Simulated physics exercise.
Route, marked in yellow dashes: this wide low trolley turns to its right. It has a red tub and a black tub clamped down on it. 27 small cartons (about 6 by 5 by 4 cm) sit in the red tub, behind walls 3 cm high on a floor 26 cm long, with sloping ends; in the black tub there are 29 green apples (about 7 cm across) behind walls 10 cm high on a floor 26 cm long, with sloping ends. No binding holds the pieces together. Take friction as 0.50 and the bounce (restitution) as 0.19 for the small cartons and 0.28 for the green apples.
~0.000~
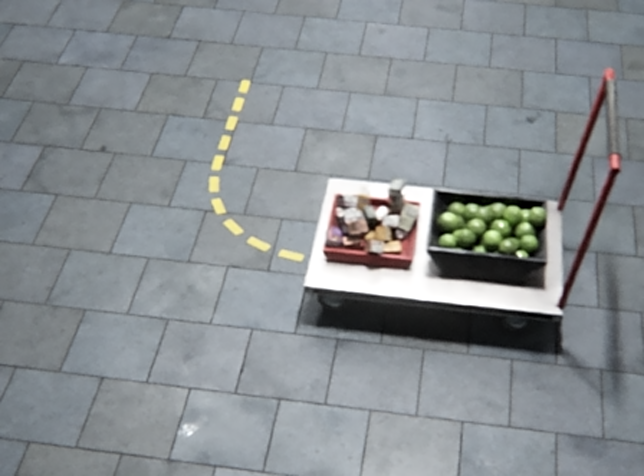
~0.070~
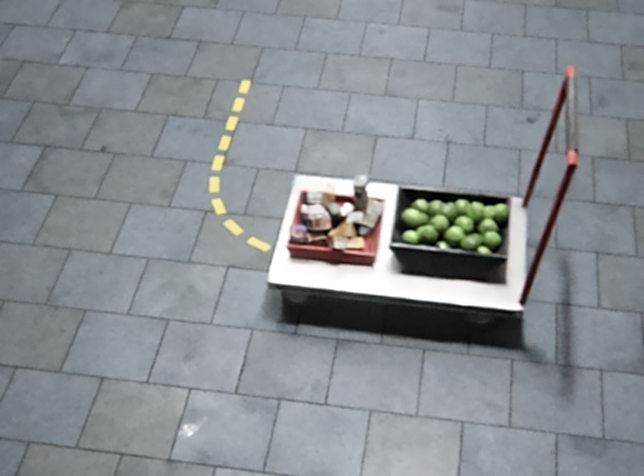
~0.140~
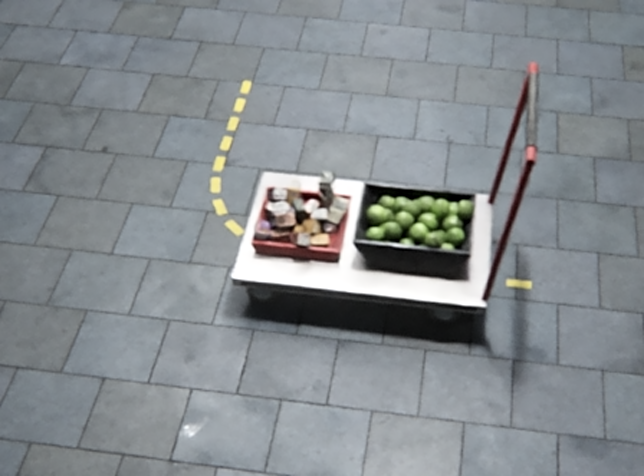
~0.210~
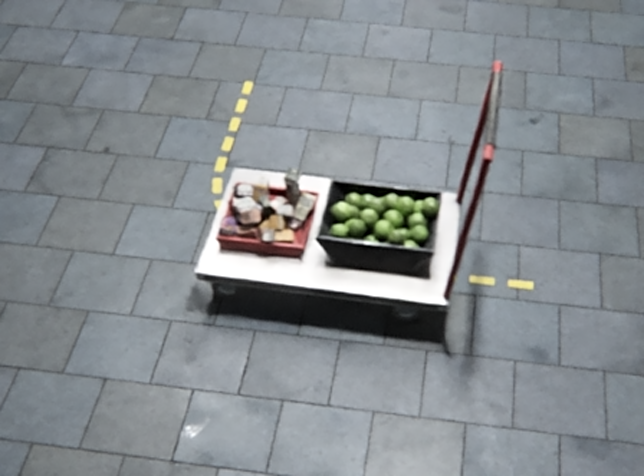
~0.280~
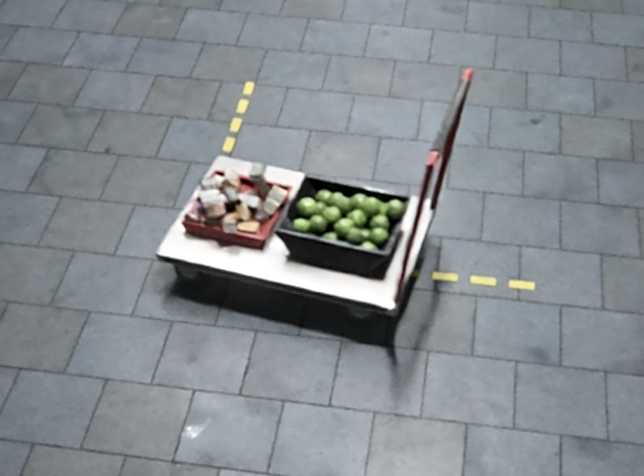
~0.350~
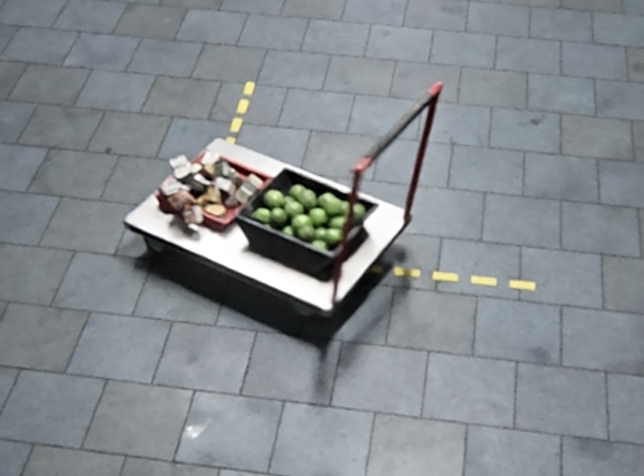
A low white trolley rolls leftward across grey paving marked with a curved line of yellow dashes, seen from above. It carries a red tub of small mixed cartons at its left end and a black tub of green apples beside its tall red handle. It glides straight, then turns clockwise, its handle swinging towards the viewer, as the cartons shift and a couple slip over the red tub's near-left rim.
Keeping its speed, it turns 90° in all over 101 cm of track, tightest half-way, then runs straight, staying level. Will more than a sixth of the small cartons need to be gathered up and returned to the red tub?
Yes.
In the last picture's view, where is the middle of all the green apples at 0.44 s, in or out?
Centre approx. at (261, 213).
After 0.44 s, the red tub is down by 5 of 27 and the black tub has all 29.
After 0.55 s, the red tub is down by 7 of 27 and the black tub has all 29.
After 0.72 s, the red tub is down by 8 of 27 and the black tub is down by 1 of 29.
When it is over (at 1.17 s), the red tub is down by 9 of 27 and the black tub is down by 1 of 29. Asked share, 9 of 27, 33 per cent.
